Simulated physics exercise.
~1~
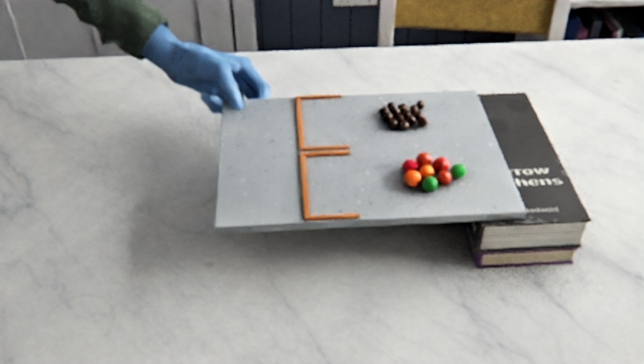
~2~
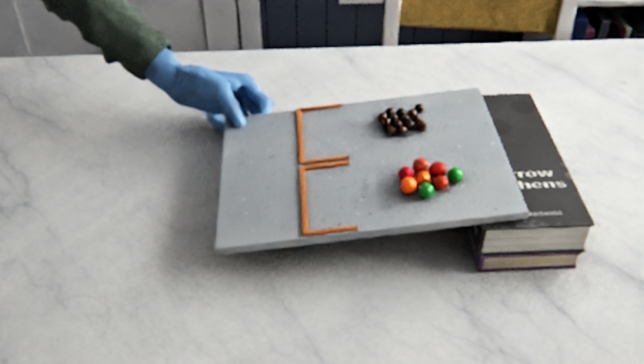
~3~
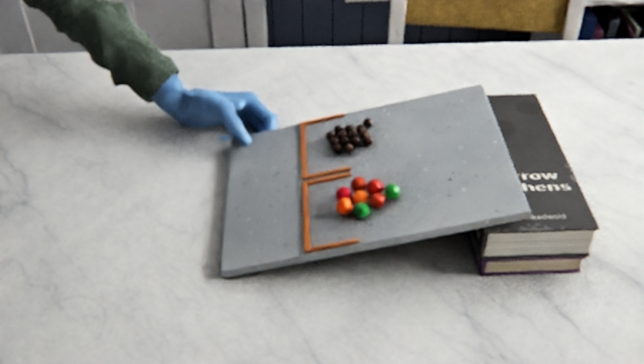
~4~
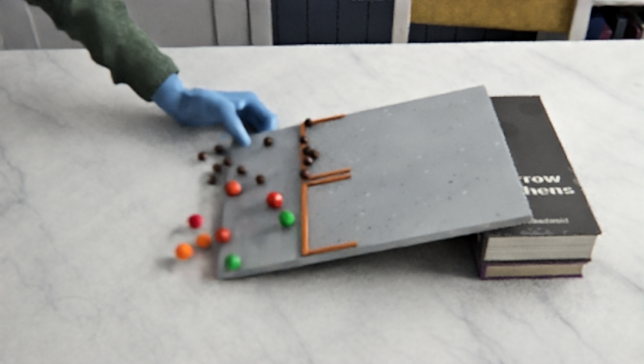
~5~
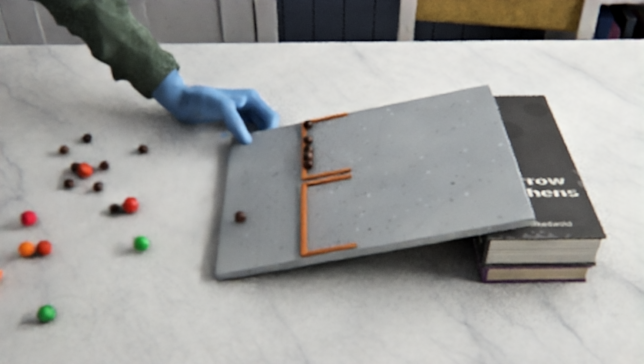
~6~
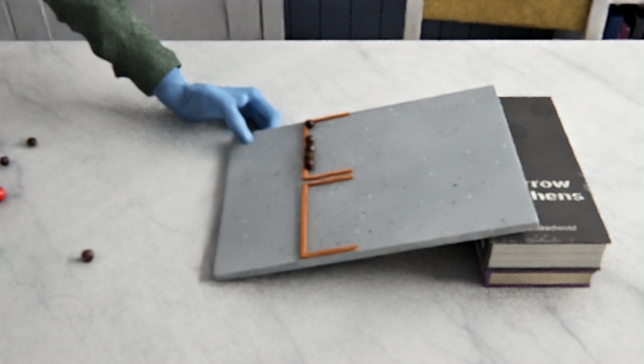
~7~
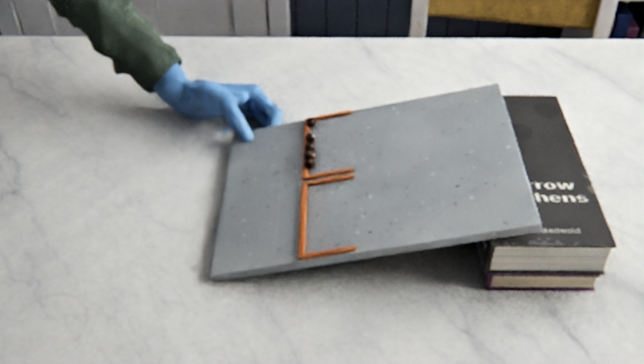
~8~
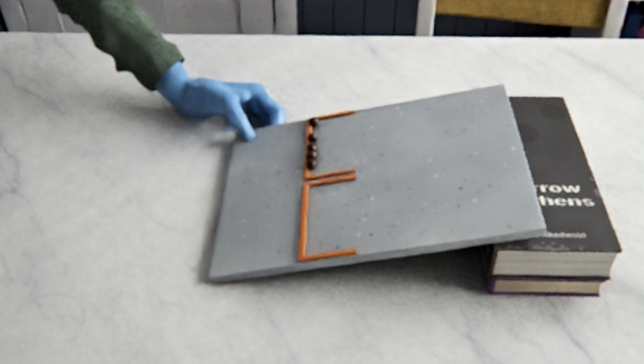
A blue-gloved hand in a dark green sleeve holds the left end of a grey board over a white marble table, seen from slightly above, while the right end rests on two stacked books. Small dark brown balls lie toward the back and larger red, orange and green ones nearer the front, with orange bracket-shaped strips to their left. The hand lowers the left end to the table, and both groups slide down toward the strips. The colourful balls all pass theirs and roll out of view leftward. Many brown ones follow, but a few stay lined up against the far strip.
